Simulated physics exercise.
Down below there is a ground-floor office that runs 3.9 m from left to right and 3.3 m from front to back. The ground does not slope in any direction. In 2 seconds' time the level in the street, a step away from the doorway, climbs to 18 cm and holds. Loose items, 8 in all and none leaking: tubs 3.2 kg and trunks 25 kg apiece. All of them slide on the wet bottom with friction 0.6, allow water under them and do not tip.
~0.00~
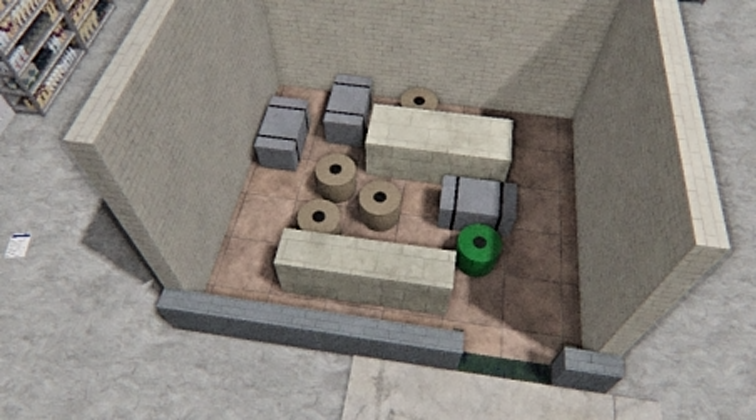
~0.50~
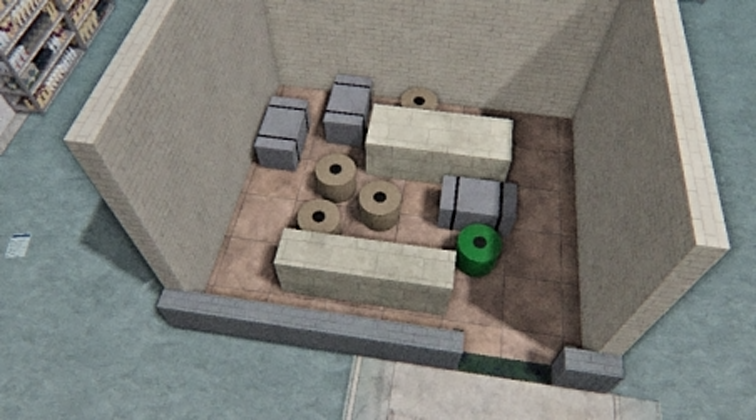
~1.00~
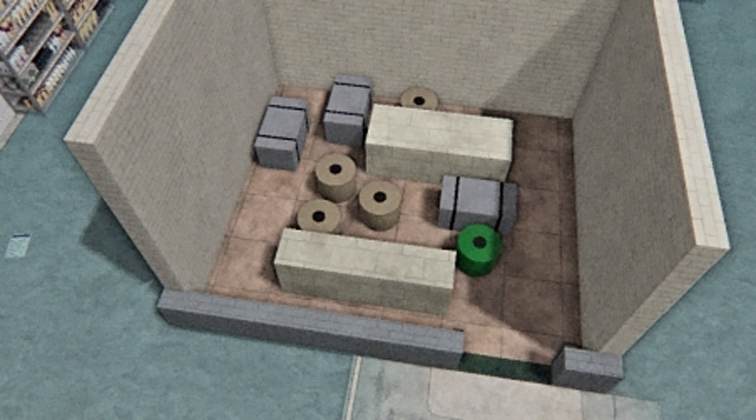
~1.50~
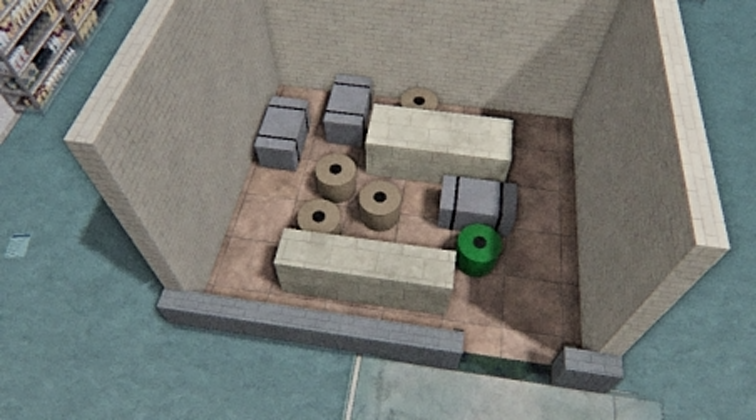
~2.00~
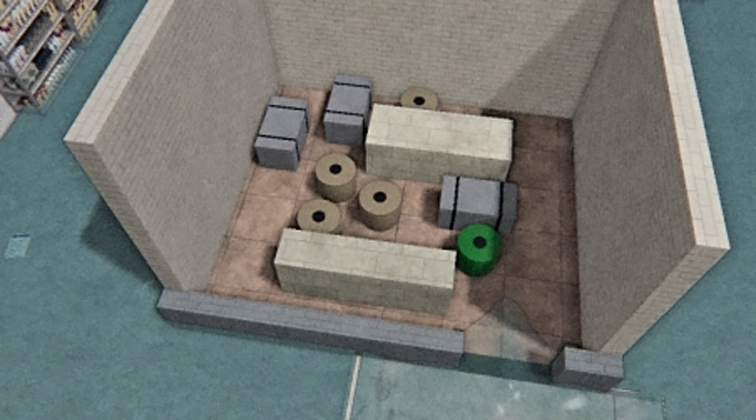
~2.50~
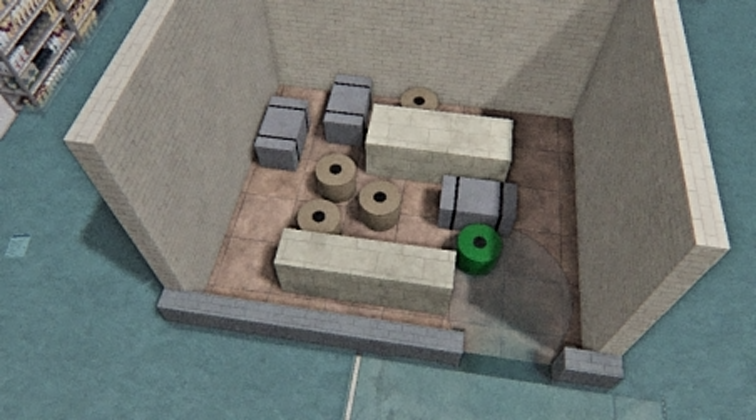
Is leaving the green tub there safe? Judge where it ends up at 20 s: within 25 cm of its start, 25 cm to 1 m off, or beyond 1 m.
It winds up well off.
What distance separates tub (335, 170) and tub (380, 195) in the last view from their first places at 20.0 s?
Shifts: 120 cm / 60 cm.
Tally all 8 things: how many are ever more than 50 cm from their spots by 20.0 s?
The count comes to 7.
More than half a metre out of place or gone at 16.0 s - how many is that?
I count 7 of them.
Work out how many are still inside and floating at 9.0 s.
The number is 7.
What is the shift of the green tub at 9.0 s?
I'd guess some 200 cm by then.
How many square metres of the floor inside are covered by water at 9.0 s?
About 11.0 m2.
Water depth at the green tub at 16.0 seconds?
Roughly 12 cm at that moment.
After 4.0 s the green tub is near (393, 237), 0.9 m from its start, aground; 0 afloat.
After 9.0 s the green tub is near (272, 228), 2.2 m from its start, afloat; 7 afloat.
After 16.0 s the green tub is near (254, 280), 2.3 m from its start, afloat; 8 afloat.
After 20.0 s the green tub is near (253, 278), 2.3 m from its start, afloat; 8 afloat.
